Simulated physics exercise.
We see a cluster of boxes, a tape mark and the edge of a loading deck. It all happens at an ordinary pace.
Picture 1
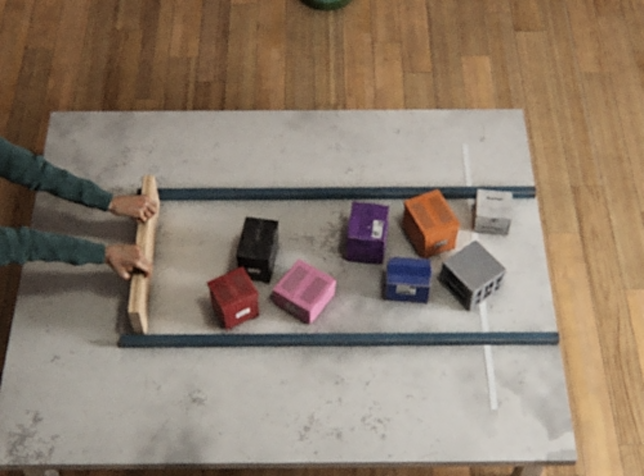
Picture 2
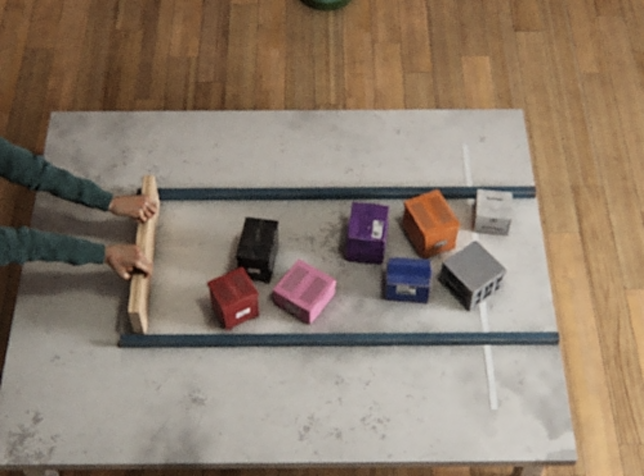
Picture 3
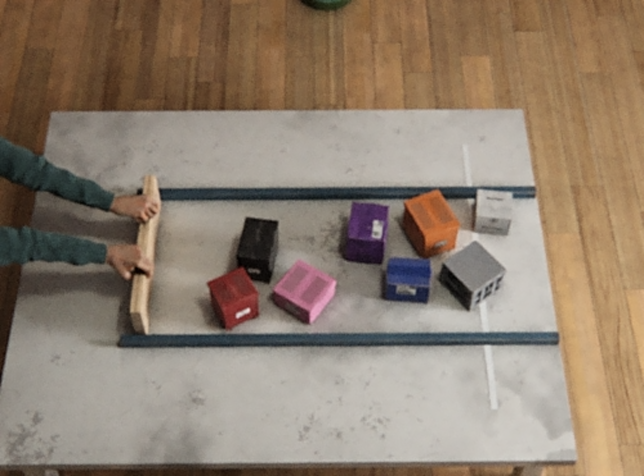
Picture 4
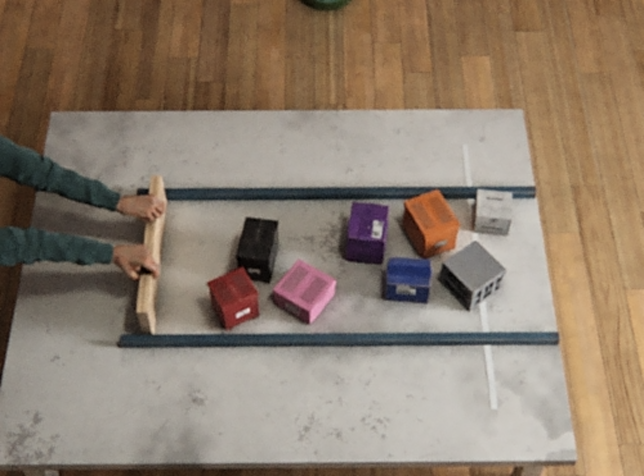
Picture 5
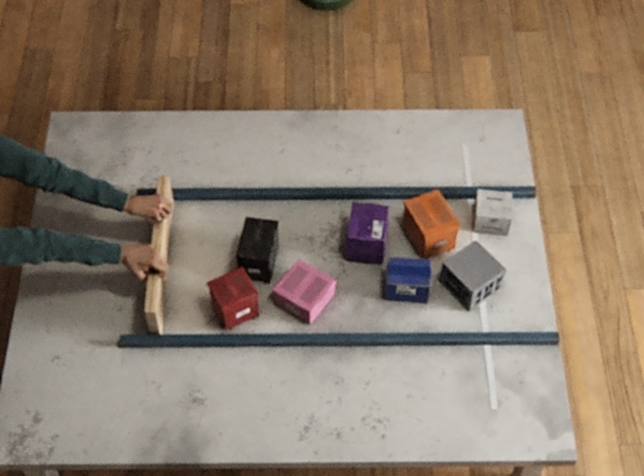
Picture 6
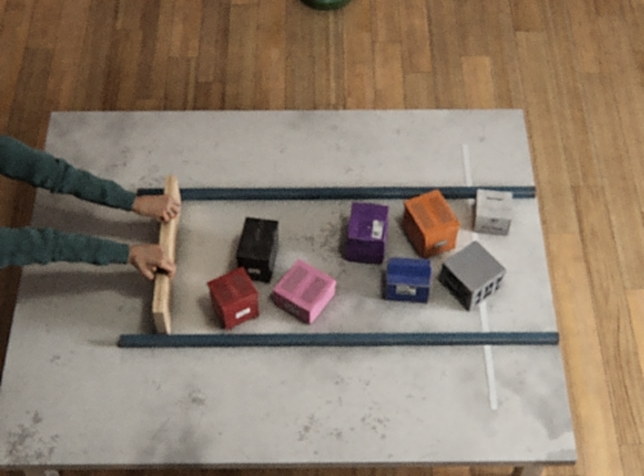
Two hands sliding a wooden plank slightly right between dark rails on a table, toward eight scattered coloured boxes that stay still.
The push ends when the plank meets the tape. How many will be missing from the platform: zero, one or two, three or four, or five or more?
The number that fall off is three or four.
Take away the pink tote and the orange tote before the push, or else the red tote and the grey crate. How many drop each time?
The counts: 2 and 2.
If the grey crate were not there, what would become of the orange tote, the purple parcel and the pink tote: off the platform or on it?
The orange tote goes over; the purple parcel holds on; the pink tote survives.
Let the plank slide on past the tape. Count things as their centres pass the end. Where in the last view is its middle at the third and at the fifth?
Its middle is around (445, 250) and later (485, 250).
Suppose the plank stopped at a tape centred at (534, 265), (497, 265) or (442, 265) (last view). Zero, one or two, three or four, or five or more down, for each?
One after another: At least five; five or more; one to two.
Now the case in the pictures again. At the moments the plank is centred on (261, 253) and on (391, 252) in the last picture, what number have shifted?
The counts are 3 and 8.
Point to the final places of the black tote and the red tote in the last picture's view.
Near (498, 247) and (508, 307).
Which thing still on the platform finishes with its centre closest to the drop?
Foremost is the pink tote.
A little later, none off yet; white box at rest near (493, 213); grey crate at rest near (473, 276); orange tote at rest near (430, 225).
When it is over, the number that fall off is three or four; down, blue parcel, orange tote, grey crate and white box.
